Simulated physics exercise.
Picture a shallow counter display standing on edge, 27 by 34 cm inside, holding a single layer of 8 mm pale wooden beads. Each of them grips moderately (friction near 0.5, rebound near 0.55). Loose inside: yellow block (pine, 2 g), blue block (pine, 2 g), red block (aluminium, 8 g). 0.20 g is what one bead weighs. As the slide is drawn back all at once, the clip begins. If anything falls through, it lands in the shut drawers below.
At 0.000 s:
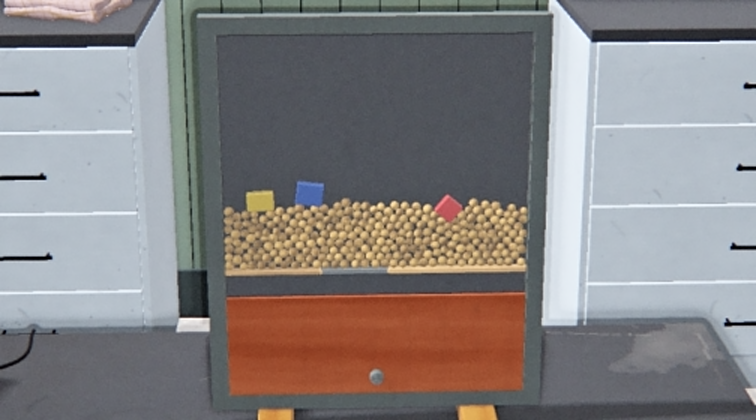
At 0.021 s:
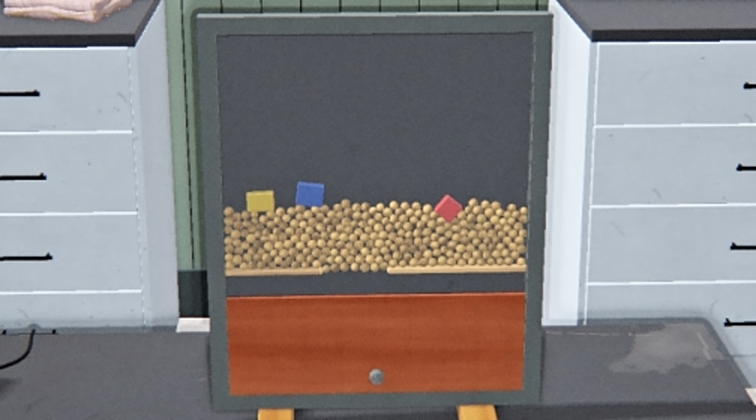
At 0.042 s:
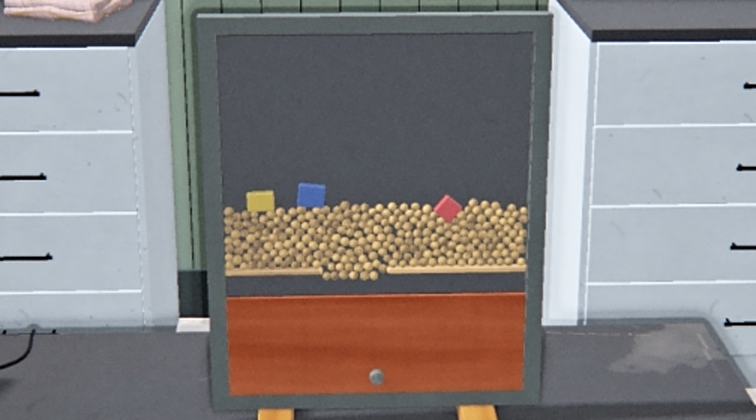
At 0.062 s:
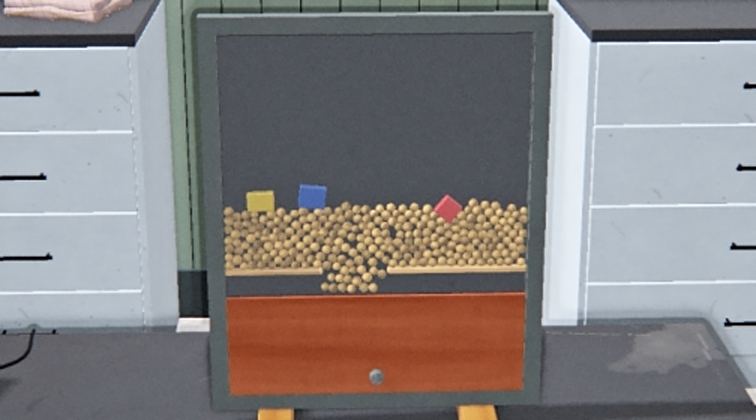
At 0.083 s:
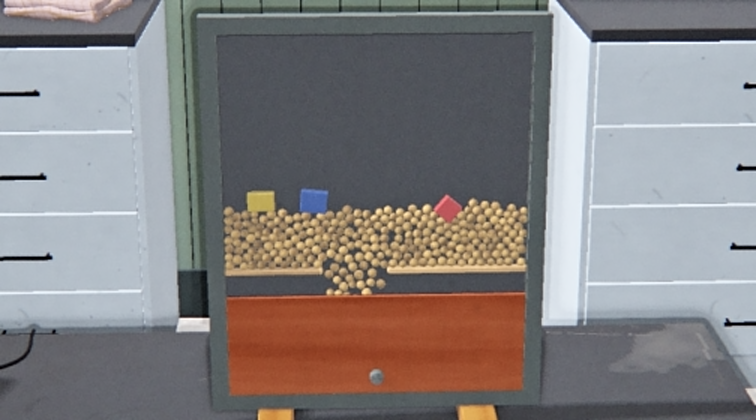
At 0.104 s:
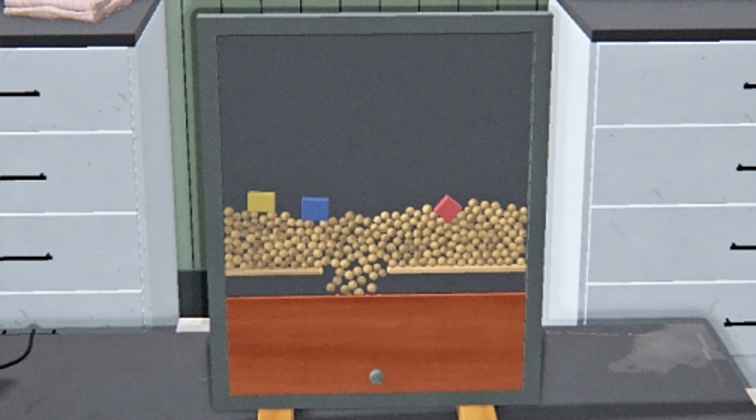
A shallow upright display case with a dark grey frame stands on a dark surface between pale drawer cabinets, seen from the front by a still camera. Inside, a layer of pale wooden beads carries a yellow block and a blue block at left and a red block at right, above an orange-brown panel. A grey slide opens a central gap, beads pour down through it, and the blue block sinks slightly and levels.
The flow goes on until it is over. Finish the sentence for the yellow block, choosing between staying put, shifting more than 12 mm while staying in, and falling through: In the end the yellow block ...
In the end the block falls through.
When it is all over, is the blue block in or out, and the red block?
Result - blue: Escaped, red: Retained.
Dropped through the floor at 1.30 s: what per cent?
About 55 in a hundred.
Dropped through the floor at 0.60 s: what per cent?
Close to 55 percent at that point.
After 0.25 s, 35 % are out; yellow block moved 1.5 cm tilted 6°; blue block moved 6.6 cm tilted 4°; red block moved 0.3 cm tilted 55°.
After 0.60 s, 55 % are out; yellow block below the floor; blue block below the floor; red block moved 4.9 cm tilted 50°.
After 1.30 s, 55 % are out; yellow block below the floor; blue block below the floor; red block moved 4.8 cm tilted 49°.
At rest by 1.6 s, 55 % are out; yellow block below the floor; blue block below the floor; red block moved 4.8 cm tilted 49°.
